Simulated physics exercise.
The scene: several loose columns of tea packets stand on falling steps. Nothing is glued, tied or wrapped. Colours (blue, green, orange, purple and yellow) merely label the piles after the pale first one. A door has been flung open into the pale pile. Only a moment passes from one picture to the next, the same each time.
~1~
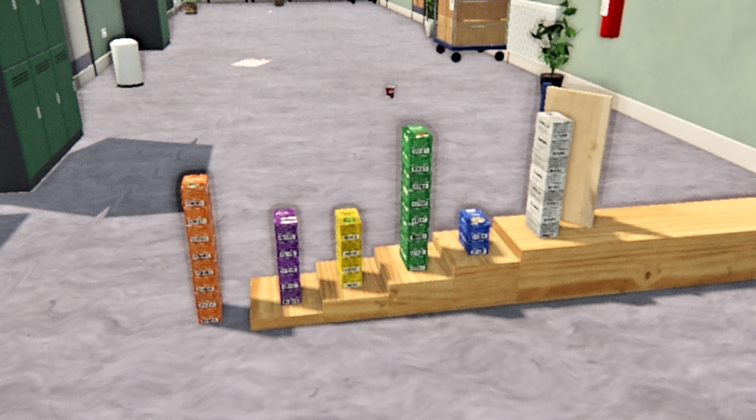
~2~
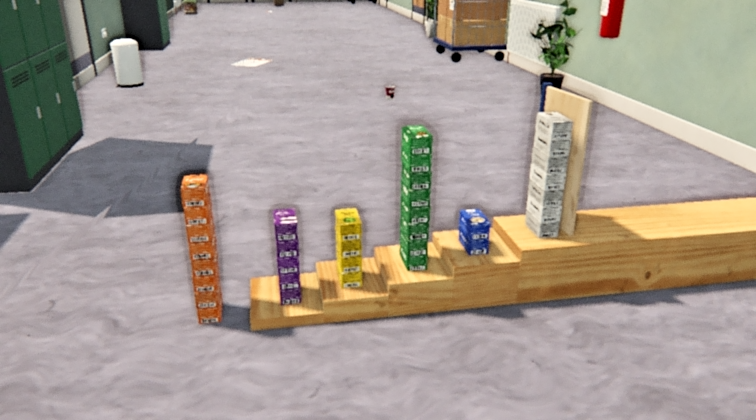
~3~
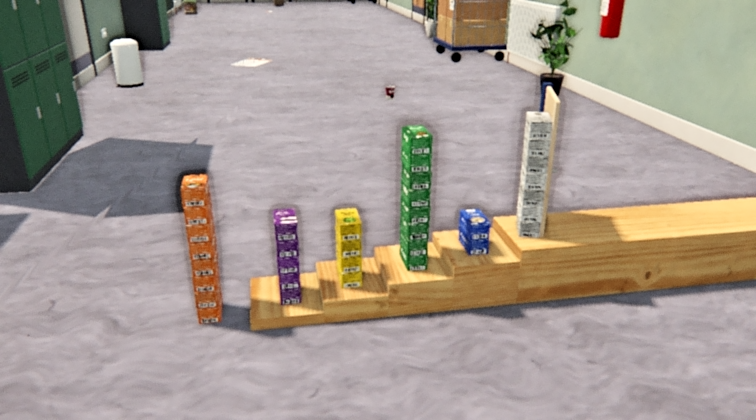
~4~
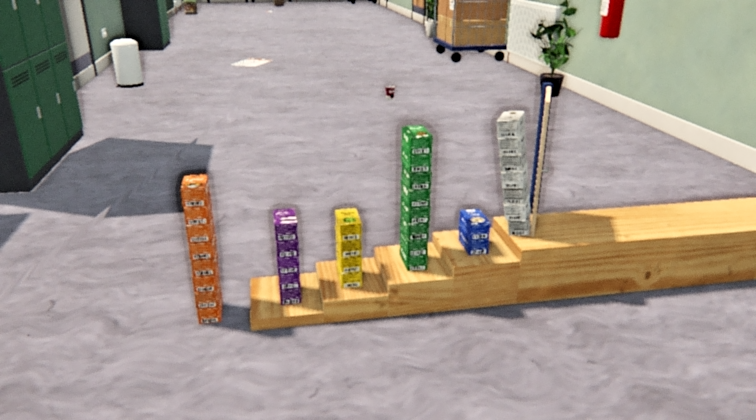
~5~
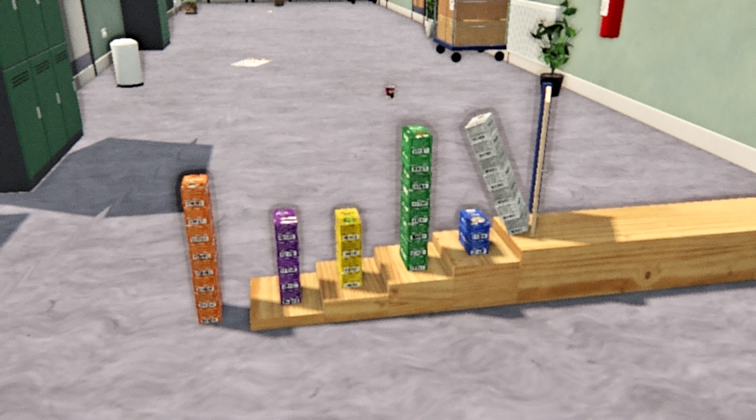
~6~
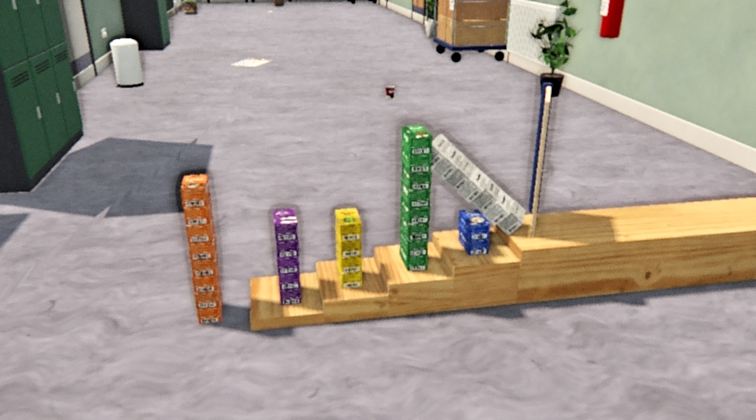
At the start, a pale stack stands upright beside a wooden panel on a stepped wooden base, with blue, green, yellow, purple and orange stacks to its left. The panel swings edge-on as the pale stack shifts left, then the pale stack leans steeply over the blue one to the green stack.
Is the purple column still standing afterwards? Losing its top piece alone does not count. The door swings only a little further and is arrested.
The purple pile mostly stays up.
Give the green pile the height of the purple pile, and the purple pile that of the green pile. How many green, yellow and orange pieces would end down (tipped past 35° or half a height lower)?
The counts are green 0, yellow 0, orange 0.
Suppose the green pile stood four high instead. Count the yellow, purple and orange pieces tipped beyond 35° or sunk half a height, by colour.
By colour: Yellow 0, purple 0, orange 0.
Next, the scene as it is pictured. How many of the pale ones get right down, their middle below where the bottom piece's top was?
7 pale pieces.
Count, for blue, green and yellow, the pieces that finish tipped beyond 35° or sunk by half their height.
Pile by pile, blue 0, green 0, yellow 0.
Soon, 7 of the pale pile down; none of the 5 purple packets down (0 of 27 in all colours); top purple packet unmoved; top blue packet displaced a little.
Finally, 7 of the pale pile down; none of the 5 purple packets down (0 of 27 in all colours); top purple packet unmoved; top blue packet displaced a little. Seen by the last camera, middles, top purple packet near (285, 224), top blue packet near (469, 225).
